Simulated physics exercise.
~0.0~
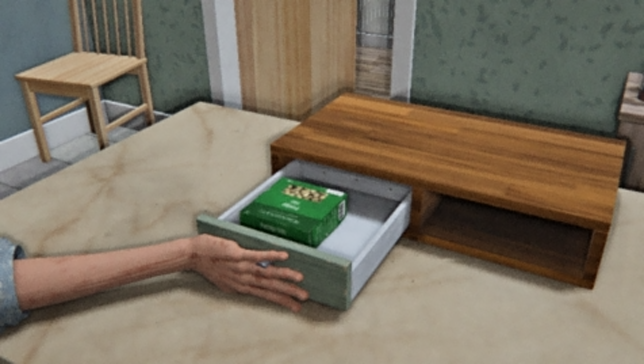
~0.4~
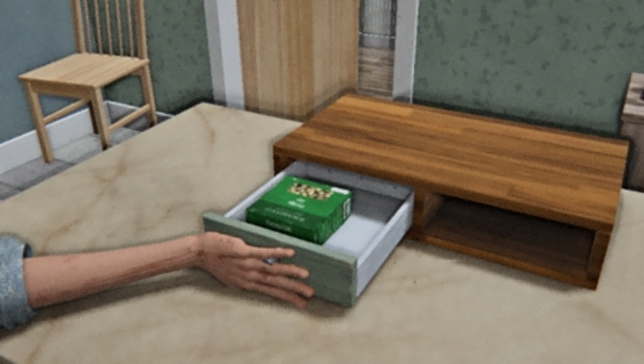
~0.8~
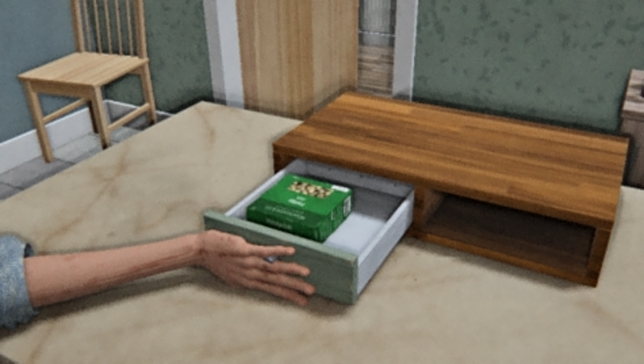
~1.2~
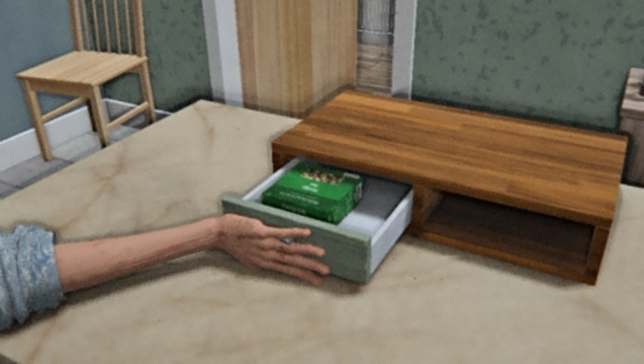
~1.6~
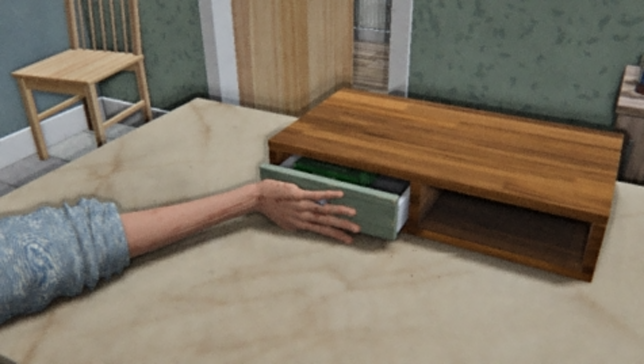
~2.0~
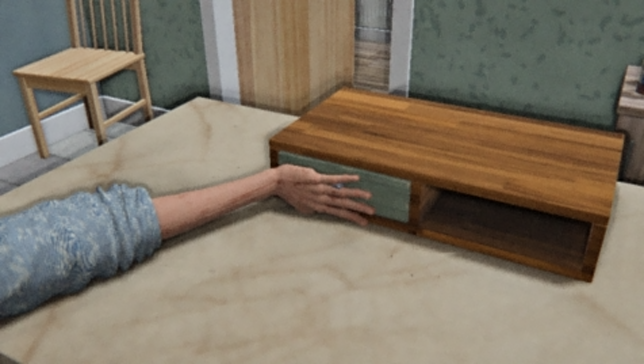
On a marble-topped table, a hand pushing a drawer holding a green packet into a wooden chest until it shuts flush.
